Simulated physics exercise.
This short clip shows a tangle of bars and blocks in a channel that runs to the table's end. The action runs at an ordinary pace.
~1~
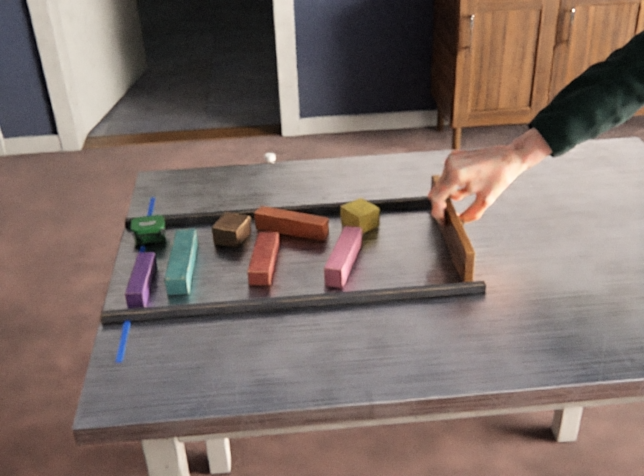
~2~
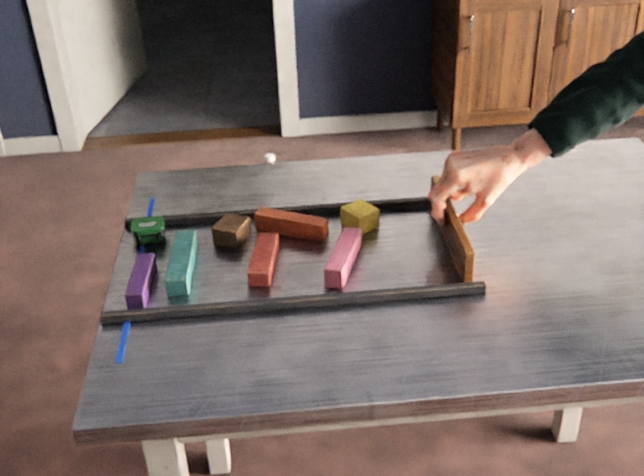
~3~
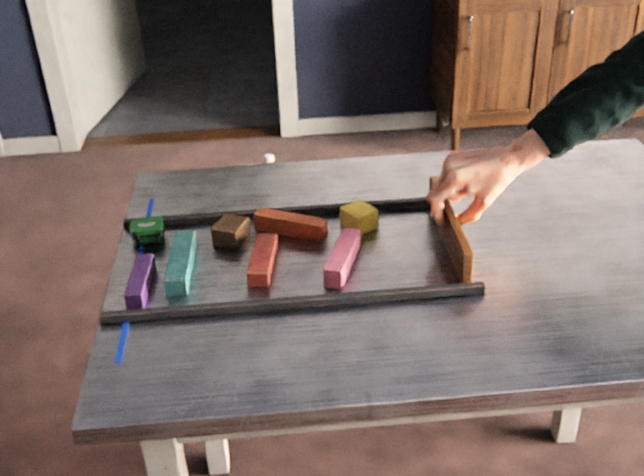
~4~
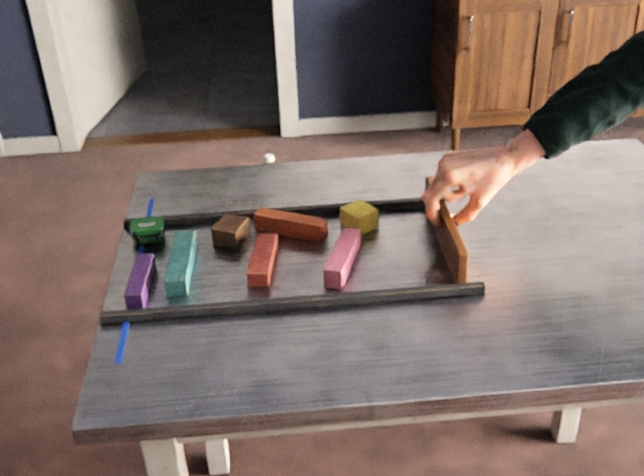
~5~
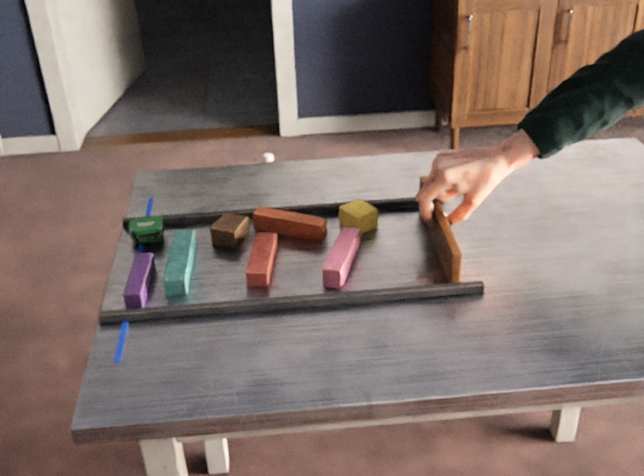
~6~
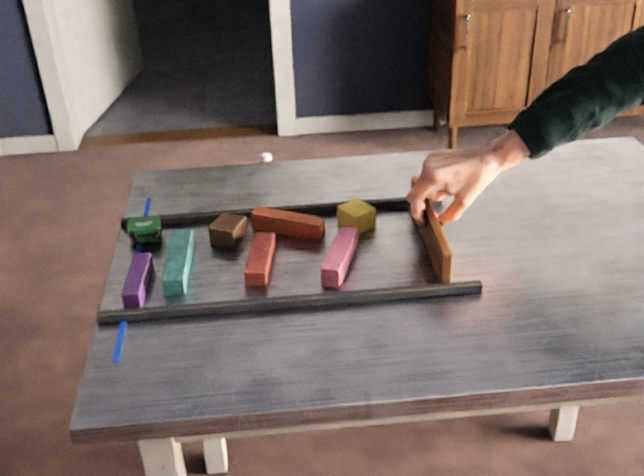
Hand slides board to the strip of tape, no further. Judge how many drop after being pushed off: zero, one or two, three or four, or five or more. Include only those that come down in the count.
Falls: More than four.
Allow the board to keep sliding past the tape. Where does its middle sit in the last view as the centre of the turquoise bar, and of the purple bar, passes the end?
(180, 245) and (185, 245), more or less.
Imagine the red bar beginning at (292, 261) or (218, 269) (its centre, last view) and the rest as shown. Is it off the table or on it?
In that order: Slips off, then slips off.
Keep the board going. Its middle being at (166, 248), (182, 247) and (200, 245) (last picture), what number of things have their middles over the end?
In order: 3, 2, 0.
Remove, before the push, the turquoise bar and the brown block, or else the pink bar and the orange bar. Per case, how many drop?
Try one: 4; try two: 4.
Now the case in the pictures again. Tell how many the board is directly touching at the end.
Contact count: 2.
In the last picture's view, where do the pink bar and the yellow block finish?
Pink bar at (121, 276), yellow block at (127, 226).
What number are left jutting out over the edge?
1 in all.
Soon after, none off yet; green case at rest near (145, 232); purple bar at rest near (138, 280); turquoise bar at rest near (179, 261).
Then, none off yet; green case at rest near (145, 232); purple bar at rest near (138, 280); turquoise bar at rest near (175, 261).
Further on, none off yet; green case moved about its own width near (109, 237); purple bar moved a little near (100, 288); turquoise bar moved about its own width near (113, 269).
At rest, the number that fall off is five or more; fallen, orange bar, red bar, brown block, turquoise bar, purple bar and green case.
